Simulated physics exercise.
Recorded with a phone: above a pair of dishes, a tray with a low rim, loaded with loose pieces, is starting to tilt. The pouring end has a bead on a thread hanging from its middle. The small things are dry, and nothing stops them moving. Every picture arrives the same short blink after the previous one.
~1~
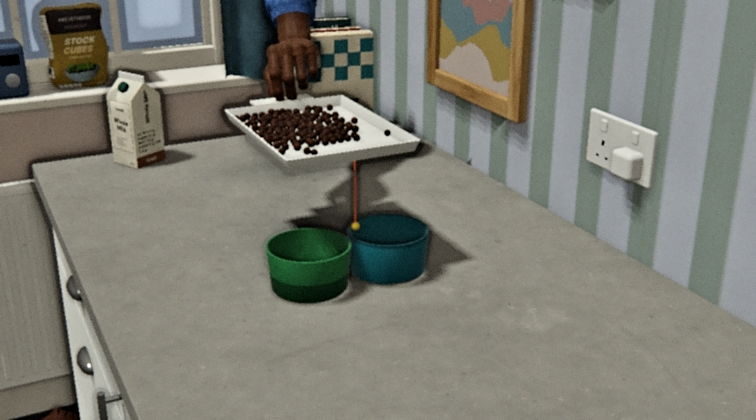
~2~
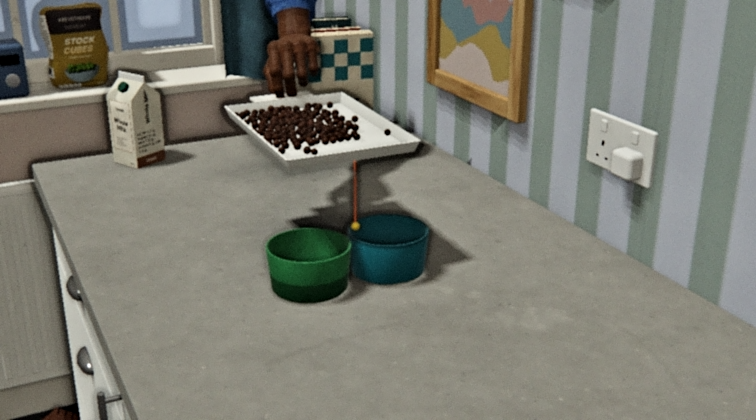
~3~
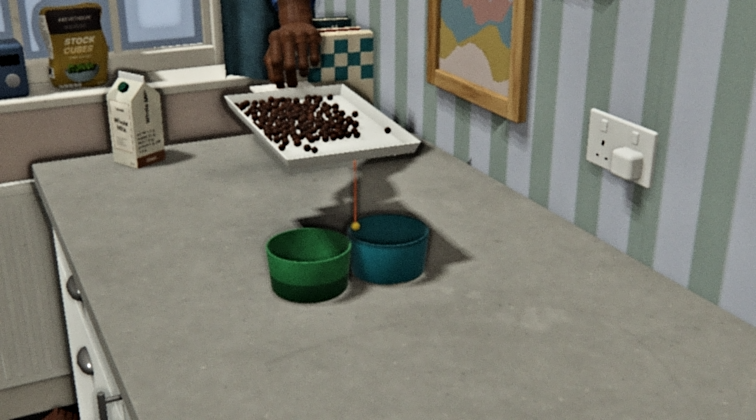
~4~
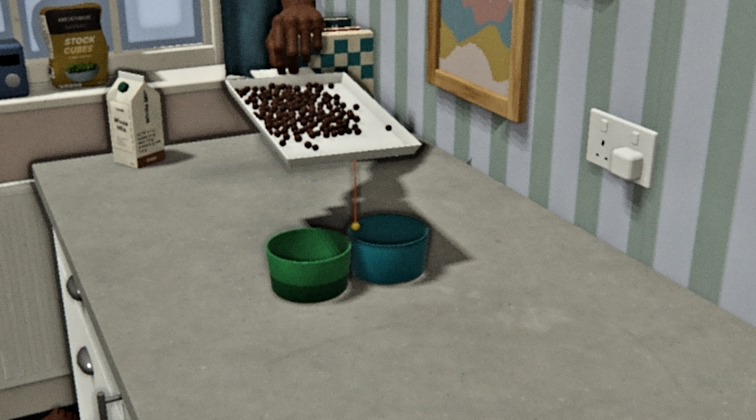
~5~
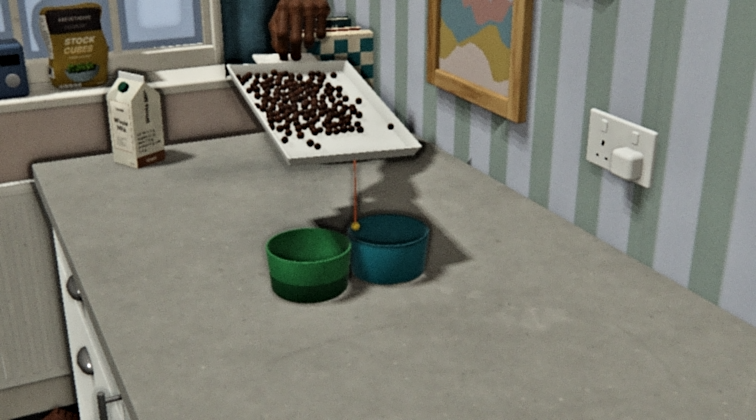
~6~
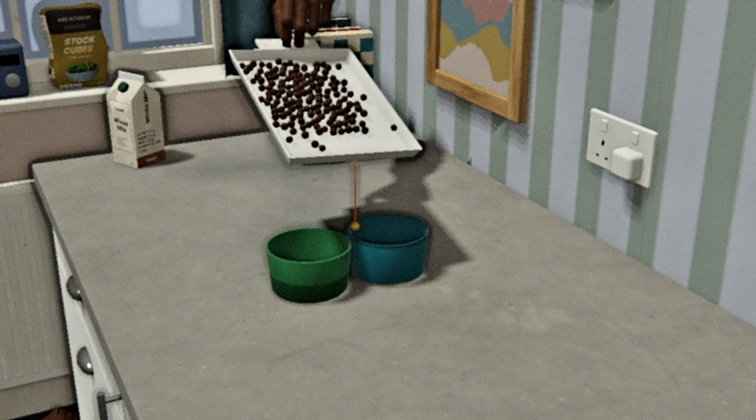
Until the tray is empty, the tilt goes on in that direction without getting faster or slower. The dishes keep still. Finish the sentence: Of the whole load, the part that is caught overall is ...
... less than half of it.
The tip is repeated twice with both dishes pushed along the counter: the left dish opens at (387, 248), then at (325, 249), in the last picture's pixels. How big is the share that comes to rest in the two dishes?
80 %, then 60 %.
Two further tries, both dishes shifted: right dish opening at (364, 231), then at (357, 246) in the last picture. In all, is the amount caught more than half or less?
Result, first place: Not as much as half; second place: Not as much as half.
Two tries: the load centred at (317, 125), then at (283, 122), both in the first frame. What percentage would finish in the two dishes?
Roughly 30 per cent, then roughly 20 per cent.
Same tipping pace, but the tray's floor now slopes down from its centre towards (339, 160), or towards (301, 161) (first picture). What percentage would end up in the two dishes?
Roughly 20 % in the first case and 60 % in the second.
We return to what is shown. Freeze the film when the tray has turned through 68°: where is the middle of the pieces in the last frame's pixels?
Around (408, 225).
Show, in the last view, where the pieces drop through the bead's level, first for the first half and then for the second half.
About (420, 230) to begin with, then about (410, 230).
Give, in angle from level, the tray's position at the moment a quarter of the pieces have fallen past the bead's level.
That happens at around 60°.
Just after the last frame, tray tipped steeply; roughly a third on the tray; just a few in the right dish; roughly half outside both; roughly a quarter in the air.
A moment on, tray tipped past a quarter turn; roughly a quarter in the right dish; roughly two thirds outside both; just a few in the air.
Further on, tray tipped past a quarter turn; roughly a quarter in the right dish; the larger part outside both.
When it is over, tray tipped past a quarter turn; not one in the left dish; roughly a quarter in the right dish; the larger part outside both.
